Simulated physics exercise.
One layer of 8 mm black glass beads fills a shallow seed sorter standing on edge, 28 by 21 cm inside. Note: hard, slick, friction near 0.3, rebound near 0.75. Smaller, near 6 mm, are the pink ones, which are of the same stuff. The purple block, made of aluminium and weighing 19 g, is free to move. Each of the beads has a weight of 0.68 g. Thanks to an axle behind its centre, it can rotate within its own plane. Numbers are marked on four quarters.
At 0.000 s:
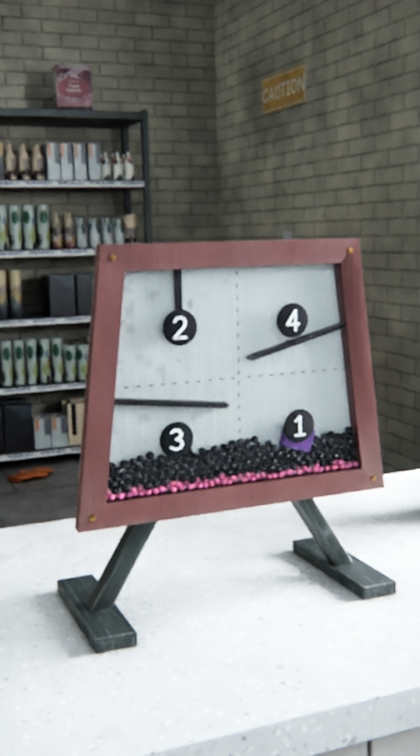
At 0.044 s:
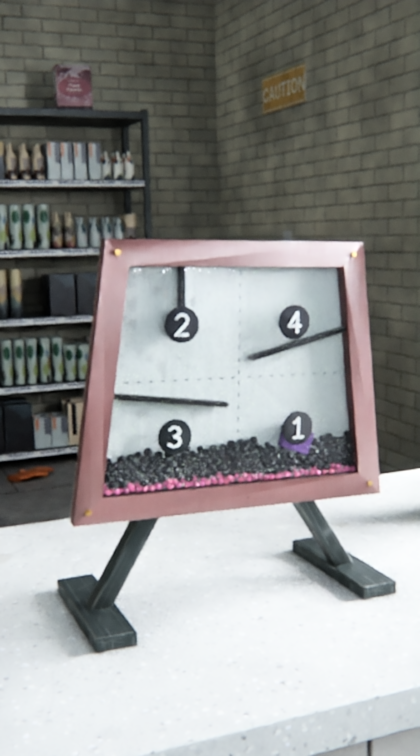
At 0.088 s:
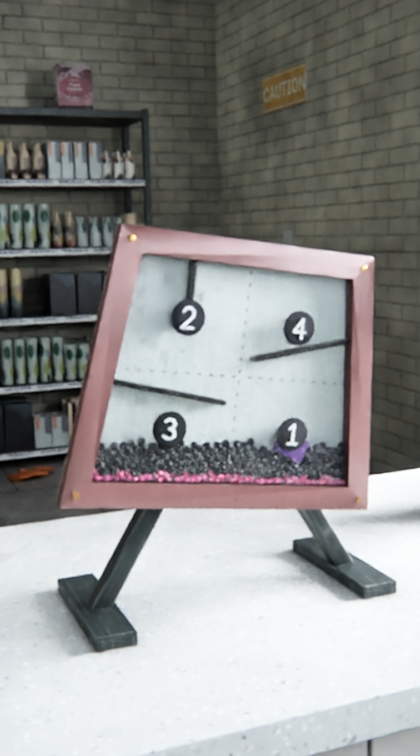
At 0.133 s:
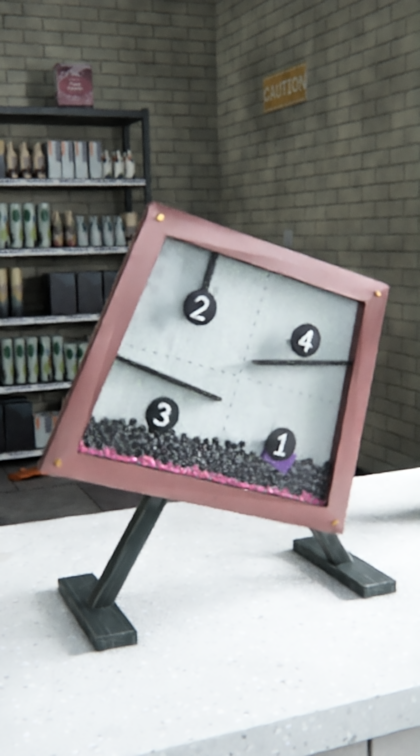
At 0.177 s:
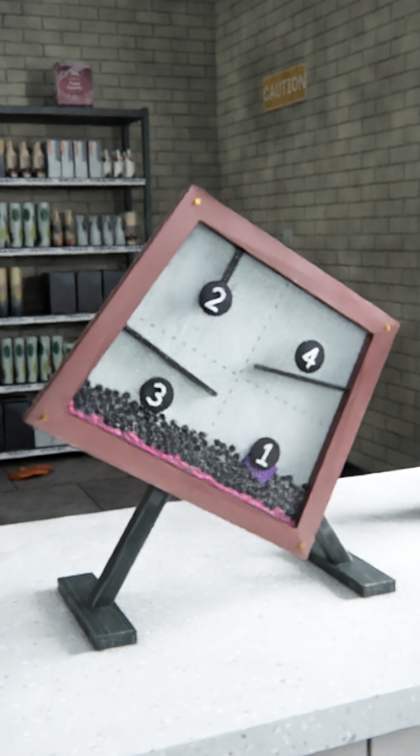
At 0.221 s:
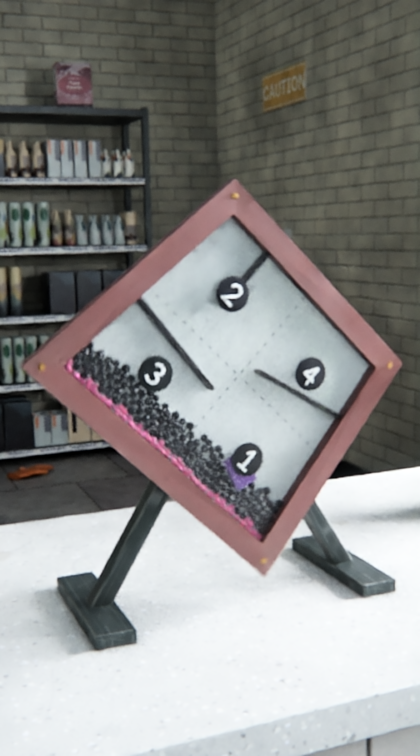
A reddish frame holding black and pink beads turns clockwise on its stand above a white counter.
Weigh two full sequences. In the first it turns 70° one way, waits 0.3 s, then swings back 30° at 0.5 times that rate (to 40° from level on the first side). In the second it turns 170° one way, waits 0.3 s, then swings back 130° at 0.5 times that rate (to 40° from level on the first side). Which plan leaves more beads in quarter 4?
My pick would be the final plan.
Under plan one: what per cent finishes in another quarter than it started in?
About 50 percent.
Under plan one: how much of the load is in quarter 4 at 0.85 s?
Around 10 per cent.
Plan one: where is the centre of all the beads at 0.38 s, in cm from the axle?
About 8 cm left and 4 cm below.
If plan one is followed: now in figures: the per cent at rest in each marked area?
At the end, quarter 1 has 90 percent, quarter 2 has 0 percent, quarter 3 has 0 percent and quarter 4 has 10 percent.
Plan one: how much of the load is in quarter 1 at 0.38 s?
55 percent.
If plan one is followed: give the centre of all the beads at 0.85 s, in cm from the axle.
Some 1 cm left and 10 cm below.
Plan one. At 0.38 s, it stands 70° clockwise; the beads' middle is 8 cm left of and 4 cm below the centre; no. 1, 55 %, no. 3, 45 %.
After 0.85 s, it stands 54° clockwise; the beads' middle is 1 cm left of and 10 cm below the centre; no. 1, 85 %, no. 4, 10 %.
After 1.02 s, it stands 40° clockwise; the beads' middle is 2 cm right of and 10 cm below the centre; no. 1, 85 %, no. 4, 10 %.
At rest by 1.5 s, it stands 40° clockwise; no. 1, 90 %, no. 2, 0 %, no. 3, 0 %, no. 4, 10 %.
Plan two would end with no. 1, 70 %, no. 2, 0 %, no. 3, 0 %, no. 4, 30 %.
